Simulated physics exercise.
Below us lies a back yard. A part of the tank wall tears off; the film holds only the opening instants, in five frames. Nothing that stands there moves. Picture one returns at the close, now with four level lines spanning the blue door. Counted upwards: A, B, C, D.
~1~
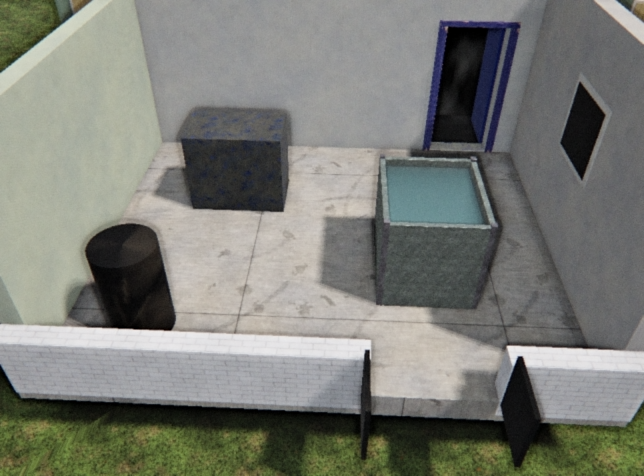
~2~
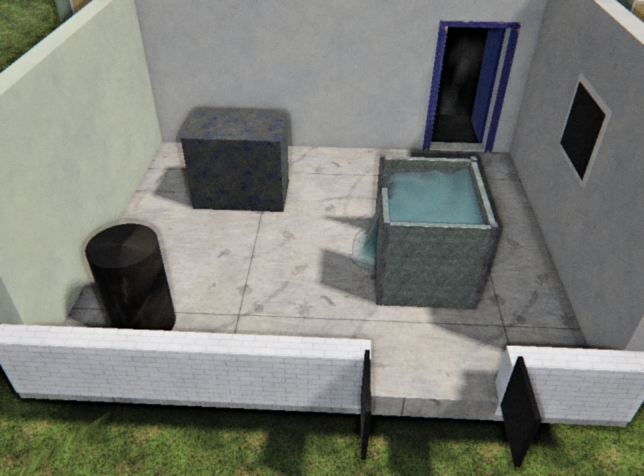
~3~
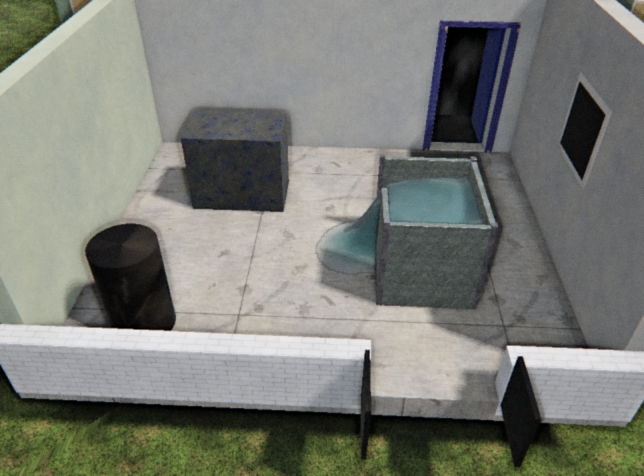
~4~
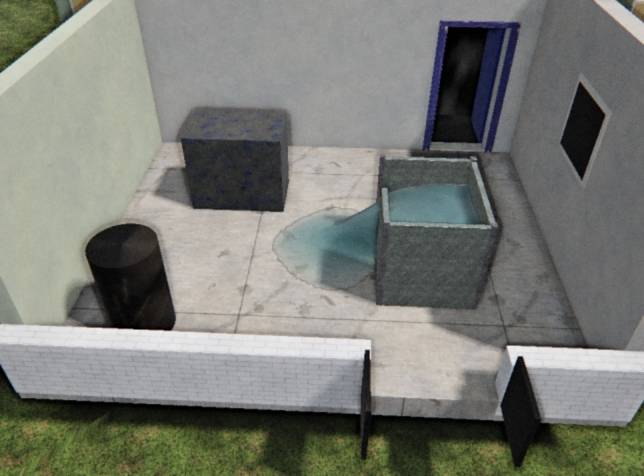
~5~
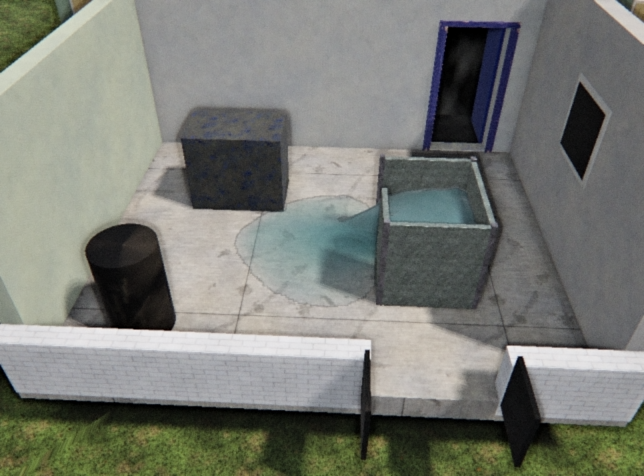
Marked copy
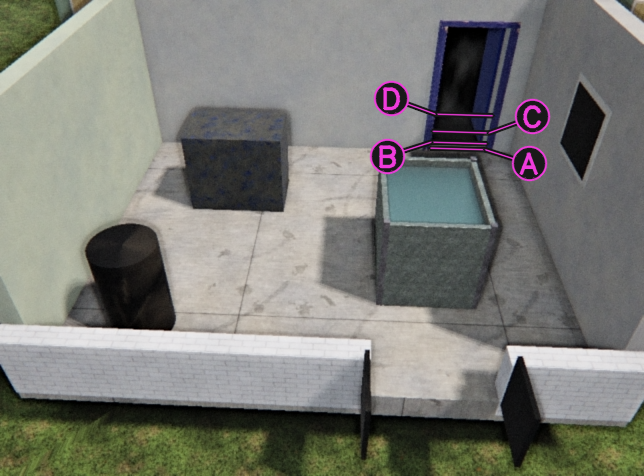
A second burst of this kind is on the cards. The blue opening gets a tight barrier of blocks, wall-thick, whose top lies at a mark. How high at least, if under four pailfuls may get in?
Go for A.
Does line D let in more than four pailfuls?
No, not at all.
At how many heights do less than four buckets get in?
All of the four.
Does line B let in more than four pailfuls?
No.
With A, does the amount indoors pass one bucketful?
No.
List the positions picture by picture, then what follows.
Water in the tank at rest, its middle at (433, 195); foot of the blue doorway at (457, 151); open gate at (439, 339).
Water covers 1 % of the ground and shows as far out as (359, 254).
Water covers 3 % of the ground and shows as far out as (322, 245).
Water covers 6 % of the ground and shows as far out as (283, 237).
Water covers 12 % of the ground and shows as far out as (249, 228).
On the marked copy, A at (457, 148); B at (458, 142); C at (460, 132); D at (463, 114); from the bottom up A, B, C, D.
If A is chosen, a splash gets over, under a bucket.
If B is chosen, nothing gets over.
If C is chosen, nothing gets over.
If D is chosen, nothing gets over.
